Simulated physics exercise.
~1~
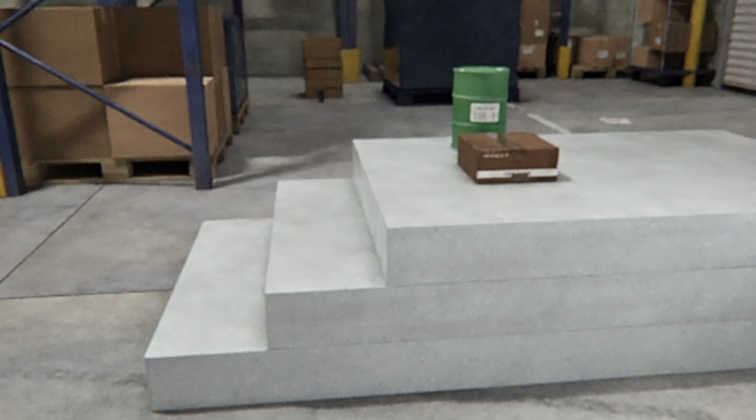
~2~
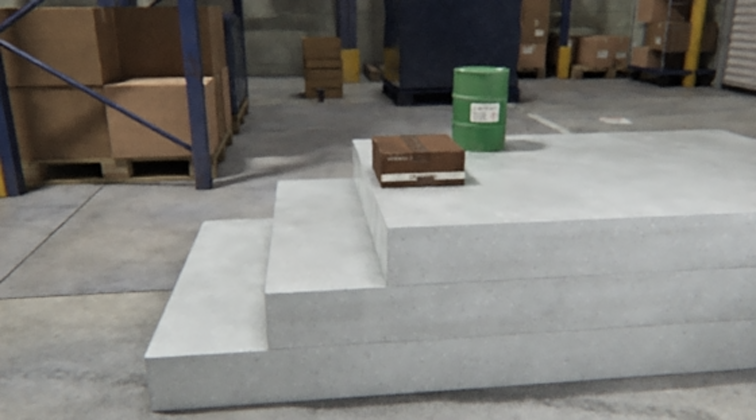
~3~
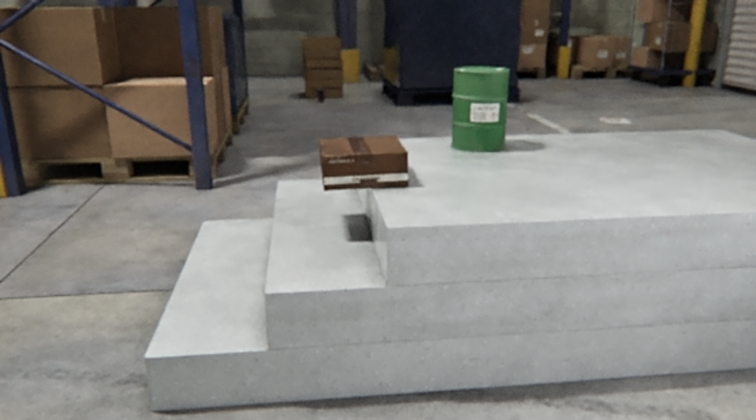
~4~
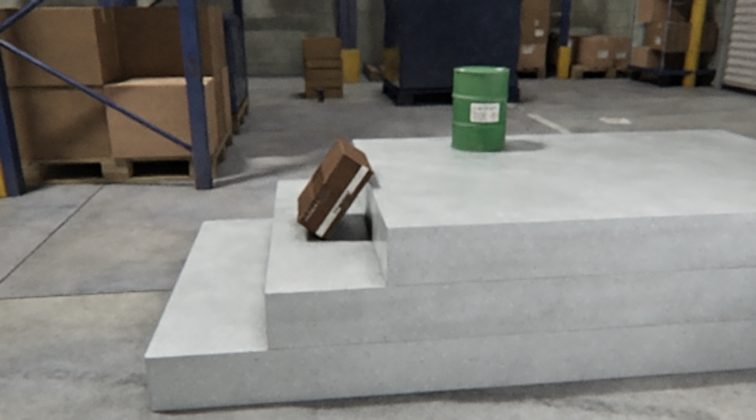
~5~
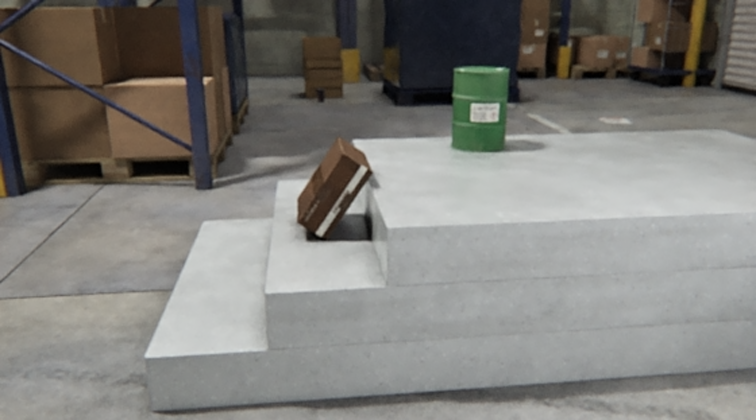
Brown box sliding left past a green barrel on a concrete landing, tipping over the edge and resting tilted on the step below.
